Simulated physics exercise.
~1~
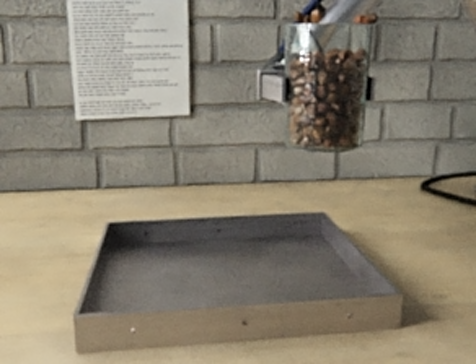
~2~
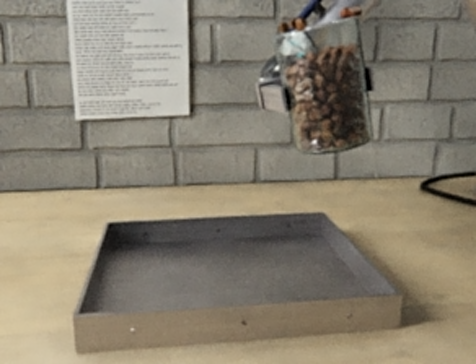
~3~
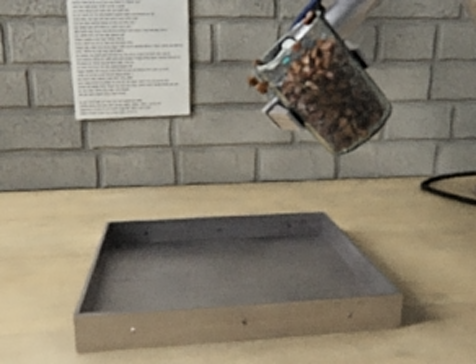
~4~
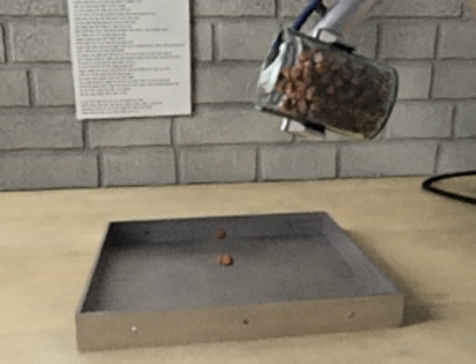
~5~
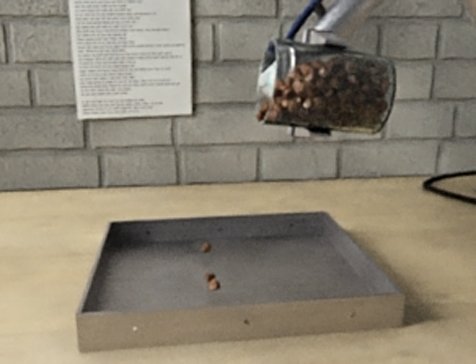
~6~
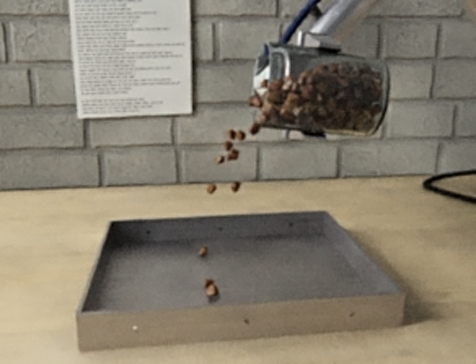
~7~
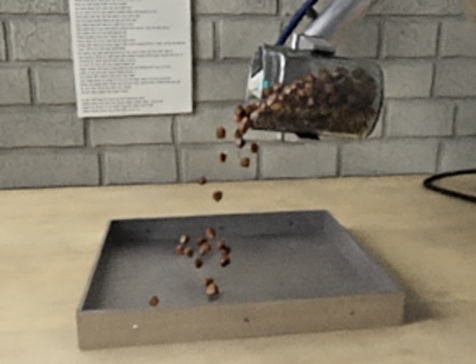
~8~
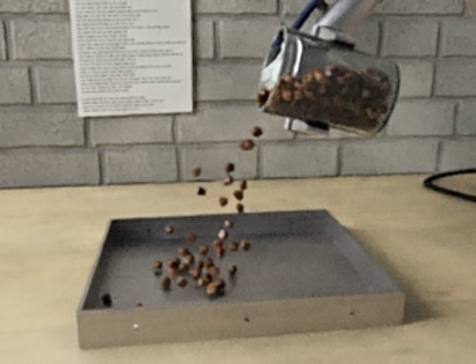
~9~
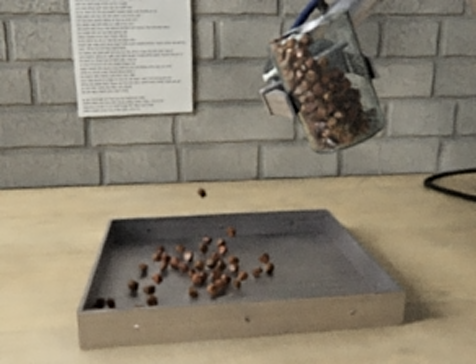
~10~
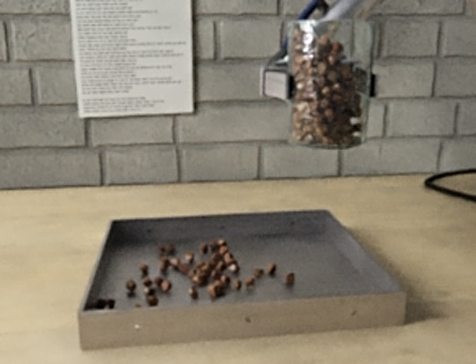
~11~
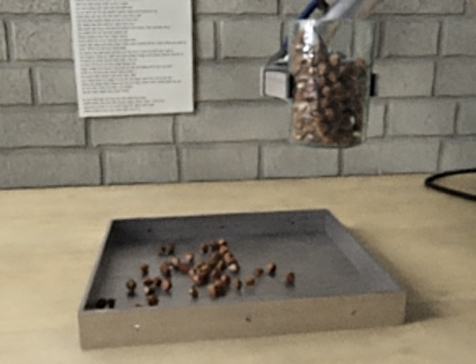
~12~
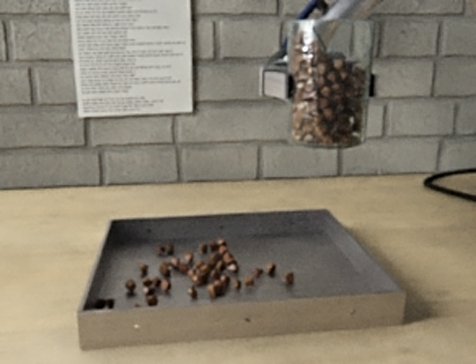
A robot arm tilting a clear beaker of brown pellets over a grey tray, spilling some, then righting it still mostly full.
